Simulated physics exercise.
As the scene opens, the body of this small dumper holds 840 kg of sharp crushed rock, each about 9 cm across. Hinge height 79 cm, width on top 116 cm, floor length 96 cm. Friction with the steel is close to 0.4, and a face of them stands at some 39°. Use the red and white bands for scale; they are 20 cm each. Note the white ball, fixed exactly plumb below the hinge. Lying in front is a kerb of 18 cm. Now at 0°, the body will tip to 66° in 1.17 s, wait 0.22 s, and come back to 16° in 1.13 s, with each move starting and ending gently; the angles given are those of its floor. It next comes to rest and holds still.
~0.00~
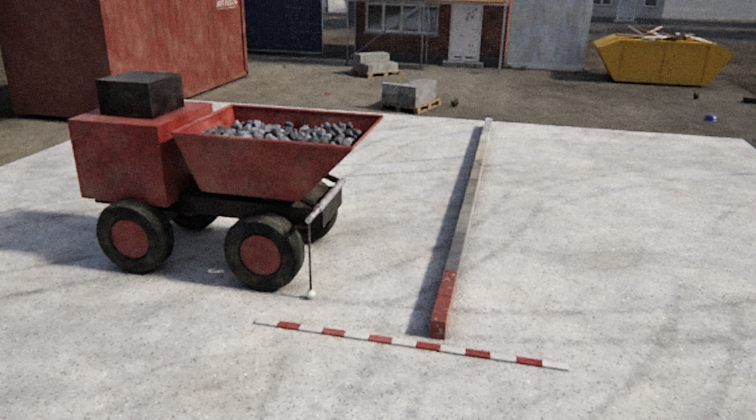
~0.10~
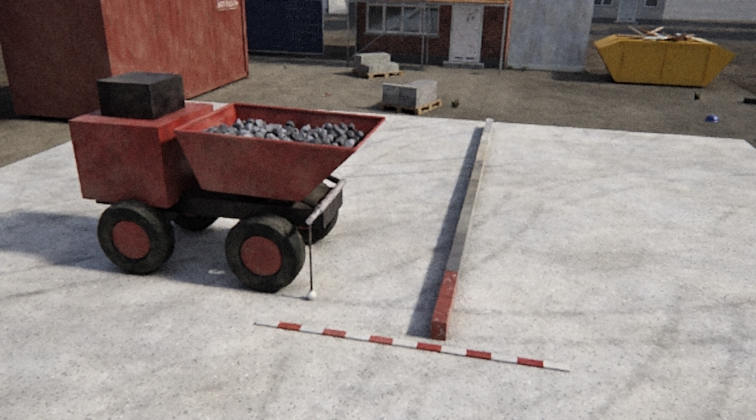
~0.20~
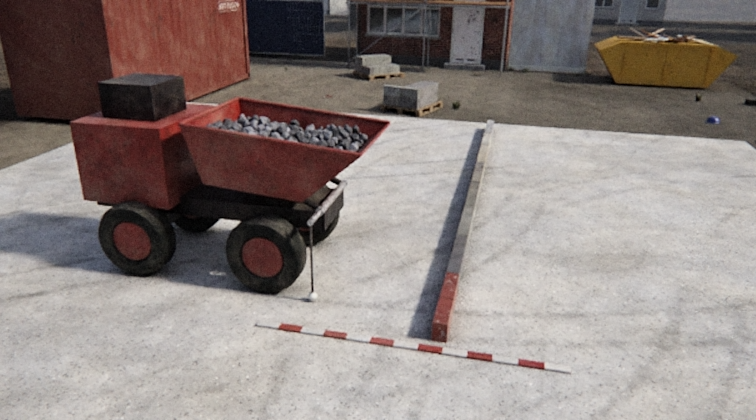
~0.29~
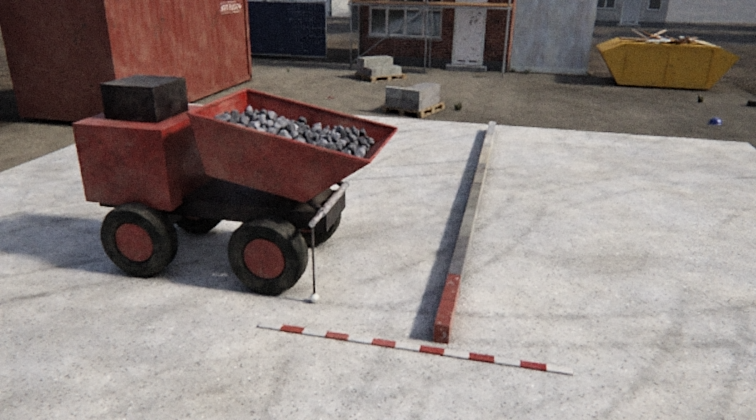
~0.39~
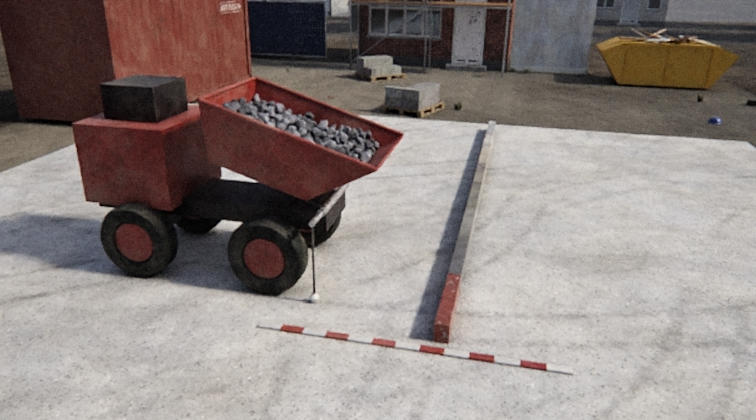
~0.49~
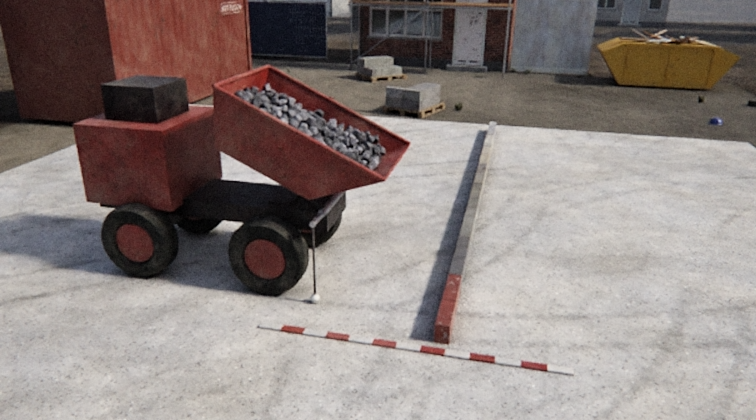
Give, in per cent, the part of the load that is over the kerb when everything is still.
Close to 30 in every hundred.
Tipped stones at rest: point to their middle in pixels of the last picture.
The middle should be near (466, 285).
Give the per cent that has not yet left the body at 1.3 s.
Roughly 95 per cent is still inside.
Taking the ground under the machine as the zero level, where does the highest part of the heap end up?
Around 34 cm above it, I'd say.
After 0.9 s the floor is at 56°; 100 % in the body; the foremost stones are at (394, 196).
After 1.3 s the floor is at 66°; 94 % in the body, 6 % on this side of the kerb; the foremost stones are at (443, 268).
After 3.0 s the floor is at 16°; 41 % in the body, 28 % on this side of the kerb, 31 % over the kerb; the foremost stones are at (627, 314).
After 5.8 s the floor is at 16°; 41 % in the body, 28 % on this side of the kerb, 31 % over the kerb; the foremost stones are at (627, 314).
